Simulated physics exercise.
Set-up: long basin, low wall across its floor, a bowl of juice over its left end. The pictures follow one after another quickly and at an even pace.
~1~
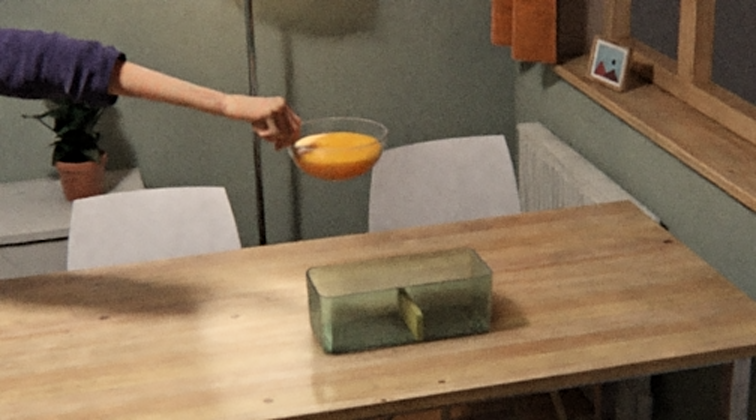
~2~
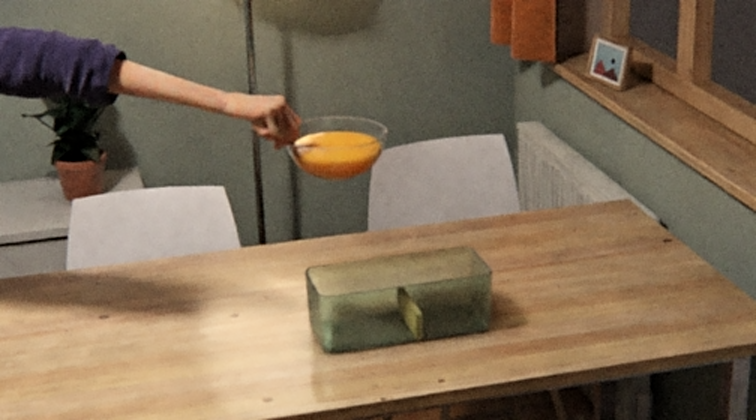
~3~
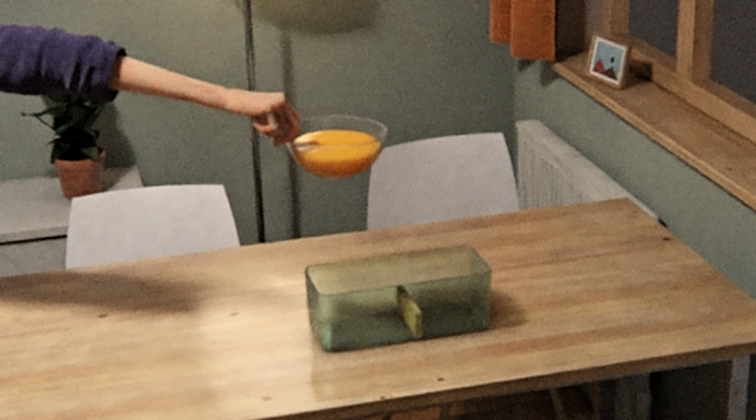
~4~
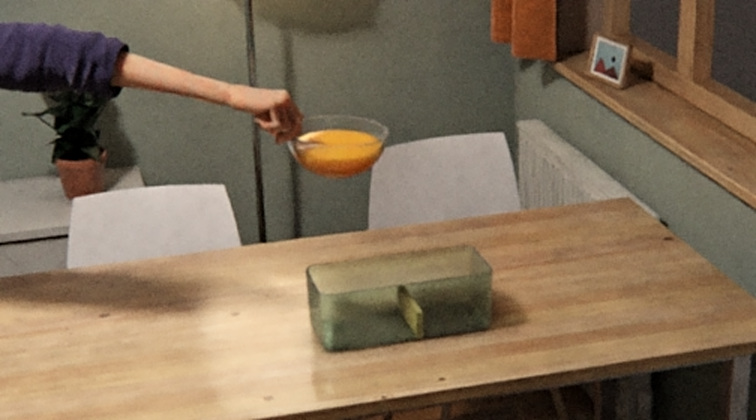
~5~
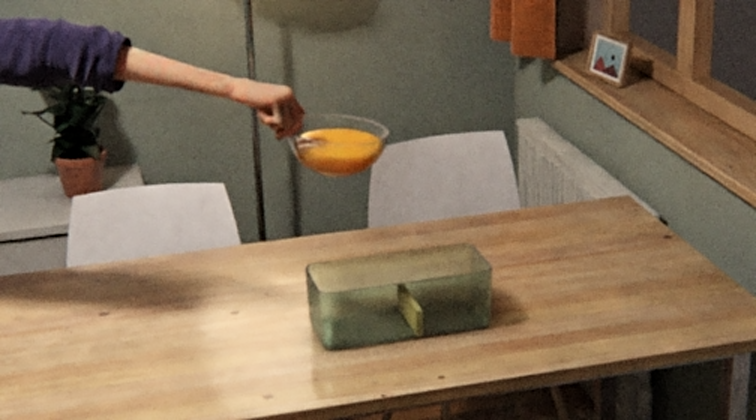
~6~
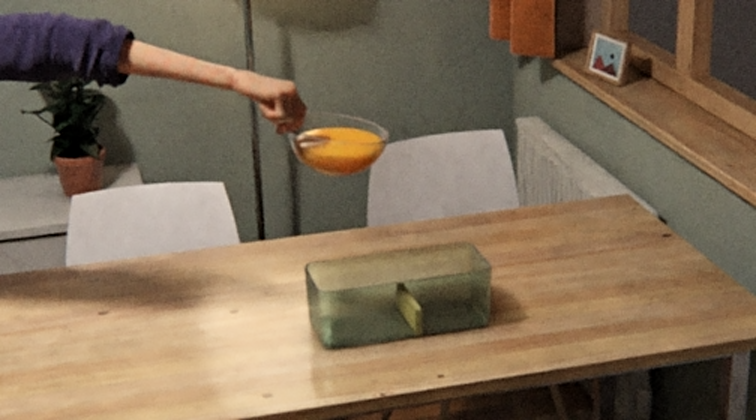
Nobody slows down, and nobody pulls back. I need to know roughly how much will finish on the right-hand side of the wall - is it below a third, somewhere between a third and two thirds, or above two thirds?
Expect above two thirds of it there.
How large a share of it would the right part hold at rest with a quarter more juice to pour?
Some 75 parts in a hundred, give or take.
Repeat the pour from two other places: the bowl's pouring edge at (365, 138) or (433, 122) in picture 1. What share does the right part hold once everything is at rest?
Near 45 in a hundred first, near 70 in a hundred second.
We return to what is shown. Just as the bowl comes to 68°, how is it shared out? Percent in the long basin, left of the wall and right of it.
The left part holds close to 0 per cent, the right part close to 10.
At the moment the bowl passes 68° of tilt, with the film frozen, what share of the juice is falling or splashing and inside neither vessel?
It's close to 50 %.
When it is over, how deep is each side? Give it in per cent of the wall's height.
The left comes to 10 % and the right to 70 %.
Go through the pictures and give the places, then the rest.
In the first frame, it leans 0°; its right rim is at (385, 129); the juice meets the walls at (291, 151) and (380, 141); the long basin's rim runs from (313, 285) to (483, 262); the wall's top is at (410, 302).
In the second frame, it leans 0°; its right rim is at (385, 129); the juice meets the walls at (290, 150) and (380, 140).
In the third frame, it leans 2°; its right rim is at (385, 128); the juice meets the walls at (290, 148) and (379, 139).
In the fourth frame, it leans 4°; its right rim is at (386, 130); the juice meets the walls at (291, 147) and (381, 140).
In the fifth frame, it leans 7°; its right rim is at (387, 131); the juice meets the walls at (292, 146) and (381, 138).
In the sixth frame, it leans 11°; its right rim is at (387, 133); the juice meets the walls at (293, 144) and (382, 137).
A moment on, the bowl is tipped part way and 40 per cent is still to pour, 1 is left of the wall and 11 right of it.
Next, the bowl is tipped right over and 0 per cent is still to pour, 14 is left of the wall and 78 right of it.
Then the bowl is tipped right over and 0 per cent is still to pour, 20 is left of the wall and 78 right of it.
Later the bowl is tipped right over and 0 per cent is still to pour, 20 is left of the wall and 78 right of it.
At rest 20 per cent lies left of the wall, 78 right of it and 2 outside.
